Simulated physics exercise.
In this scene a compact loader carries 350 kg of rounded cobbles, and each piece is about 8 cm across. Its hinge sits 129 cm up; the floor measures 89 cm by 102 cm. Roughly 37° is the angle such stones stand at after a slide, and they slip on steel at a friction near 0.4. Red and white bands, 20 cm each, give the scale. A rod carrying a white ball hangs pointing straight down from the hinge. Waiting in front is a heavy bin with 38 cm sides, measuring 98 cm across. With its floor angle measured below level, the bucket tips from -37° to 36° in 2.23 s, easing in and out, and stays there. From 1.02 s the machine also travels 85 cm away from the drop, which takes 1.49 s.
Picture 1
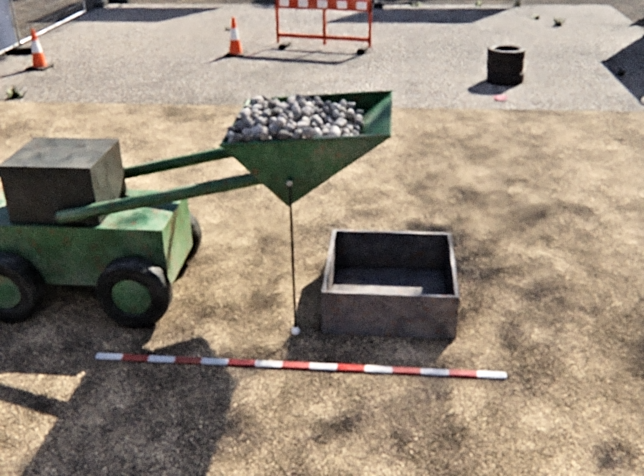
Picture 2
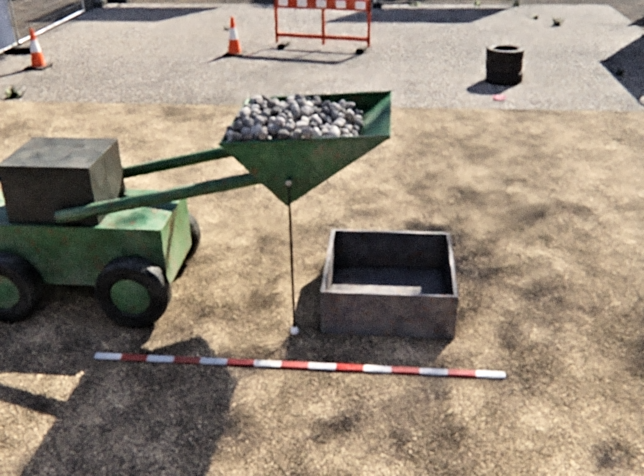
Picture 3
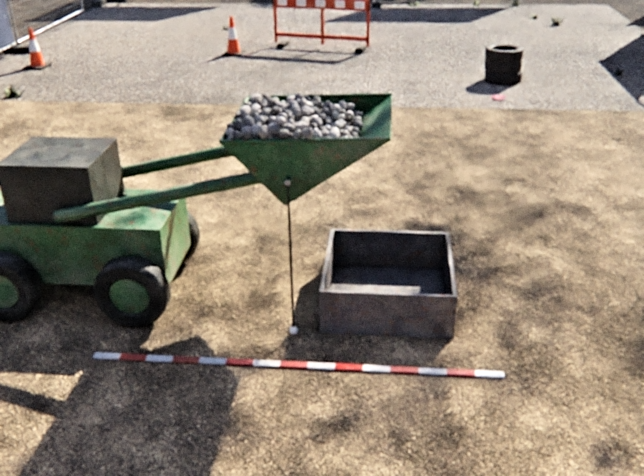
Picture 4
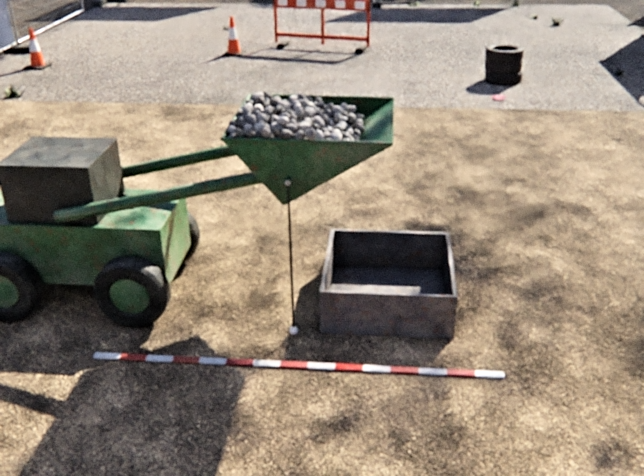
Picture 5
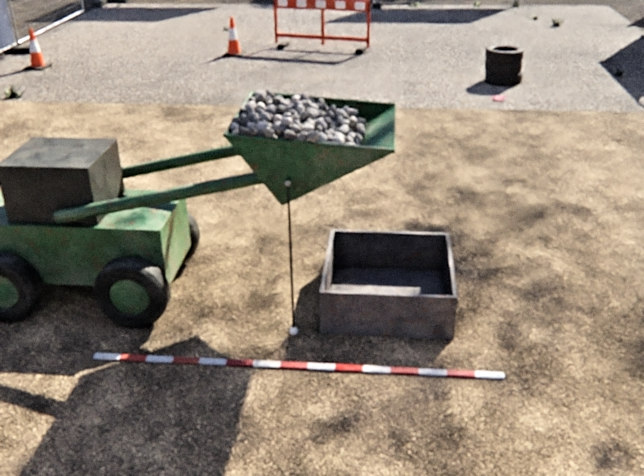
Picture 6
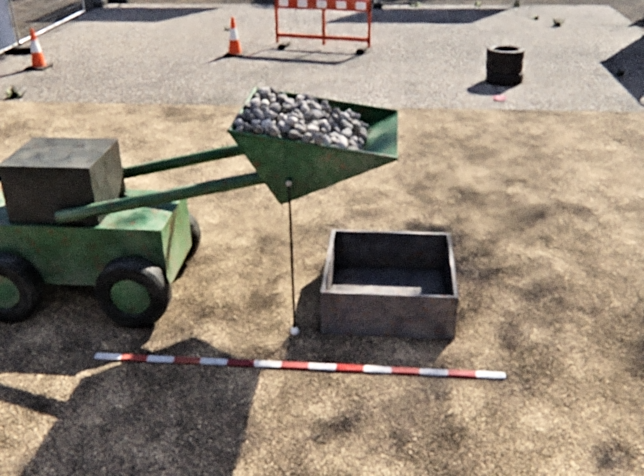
Green loader's raised bucket of grey cobbles slowly tilting, its right lip dipping slightly beside an open box on sandy ground.
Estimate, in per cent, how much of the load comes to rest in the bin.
40 %.
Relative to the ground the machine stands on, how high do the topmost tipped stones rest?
I'd put it at roughly 30 cm above the ground.
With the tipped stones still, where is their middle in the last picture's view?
The stones end up centred near (323, 289).
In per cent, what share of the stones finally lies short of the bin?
Close to 55 per cent of it.
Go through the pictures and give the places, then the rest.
The first picture shows lip at (391, 136), floor tilted -37°, highest stones at (308, 106).
In the second picture, the bucket is at -36°, its lip at (390, 137); the top of the load is at (307, 106).
In the third picture, the bucket is at -35°, its lip at (391, 139); the top of the load is at (304, 106).
The fourth picture shows lip at (393, 144), floor tilted -32°, highest stones at (291, 104).
The fifth picture shows lip at (395, 151), floor tilted -28°, highest stones at (275, 102).
The sixth picture shows lip at (398, 159), floor tilted -24°, highest stones at (264, 100).
A little later the floor is at 25°; 75 % in the bucket, 22 % in the bin, 3 % beside or beyond the bin; the foremost stones are at (401, 271).
Then the floor is at 36°; 14 % in the bucket, 39 % short of the bin, 40 % in the bin, 6 % beside or beyond the bin; the foremost stones are at (443, 293).
Later still the floor is at 36°; 0 % in the bucket, 53 % short of the bin, 40 % in the bin, 6 % beside or beyond the bin; the foremost stones are at (455, 305).
In the end the floor is at 36°; 0 % in the bucket, 53 % short of the bin, 40 % in the bin, 7 % beside or beyond the bin; the foremost stones are at (458, 322).
